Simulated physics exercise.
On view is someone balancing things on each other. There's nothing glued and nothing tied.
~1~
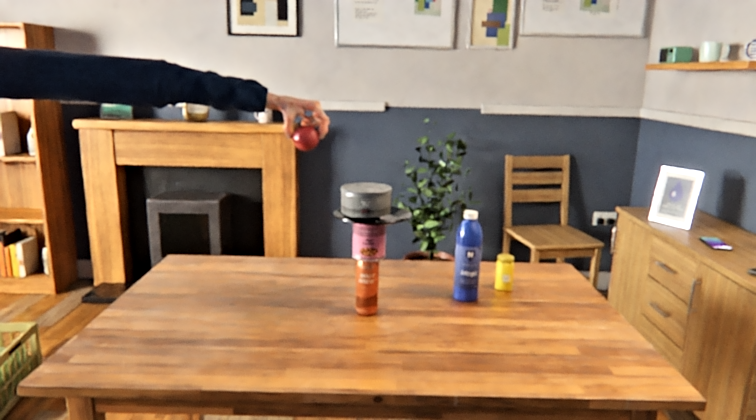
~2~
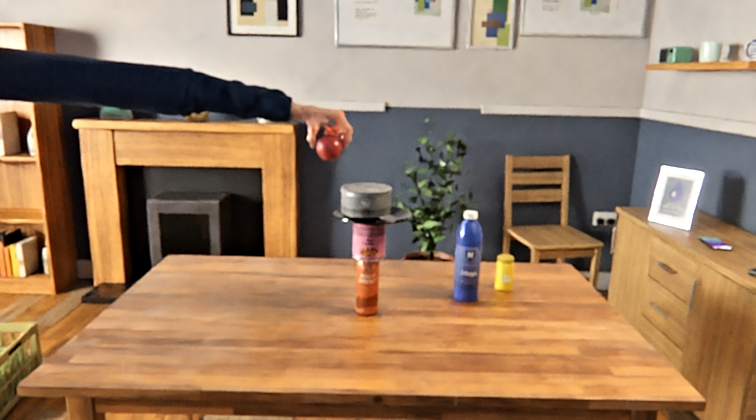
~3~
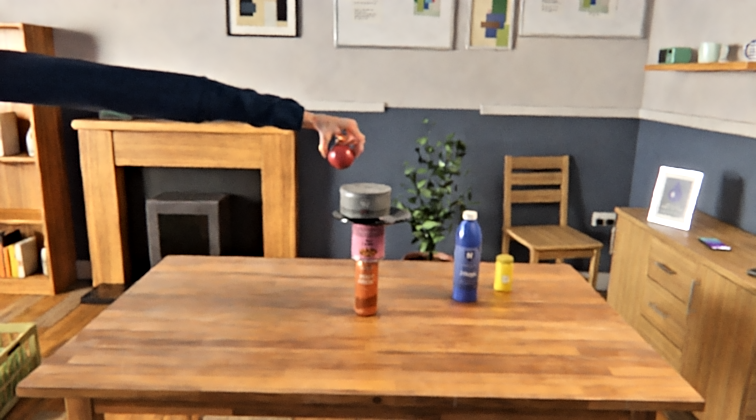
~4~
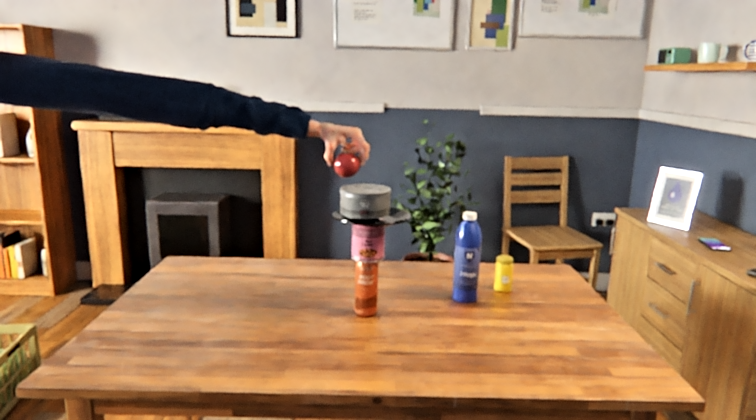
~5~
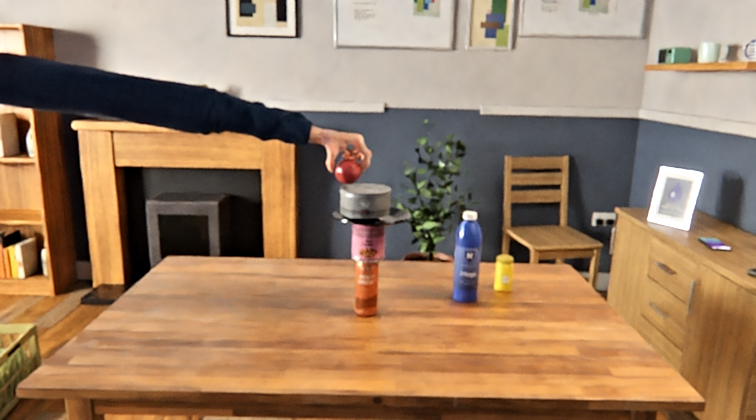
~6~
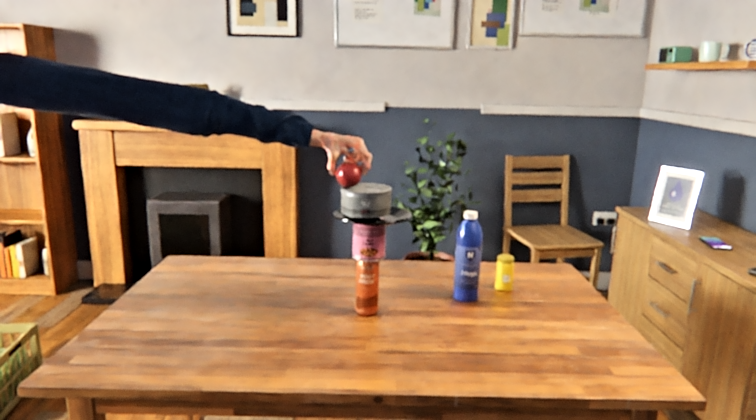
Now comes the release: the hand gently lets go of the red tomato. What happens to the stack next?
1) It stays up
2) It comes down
Option 1: It stays up.
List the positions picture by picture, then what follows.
The first picture shows still above its spot; red tomato (306, 138); yellow shaker (505, 273).
The second picture shows still above its spot; red tomato (329, 147).
The third picture shows still above its spot; red tomato (341, 157); grey tub (366, 200).
The fourth picture shows still above its spot; red tomato (346, 165); yellow shaker (504, 274).
The fifth picture shows still above its spot; red tomato (348, 172).
The sixth picture shows in place under the hand; red tomato (349, 174); grey tub (366, 200).
Then, 0.40 s later than the last frame, all is still.
Then, 1.40 s later than the last frame, red tomato resting near (348, 175).
When it is over, all 7 as before. End places, in pixels of the last picture, red tomato near (348, 175). The pile stays up.
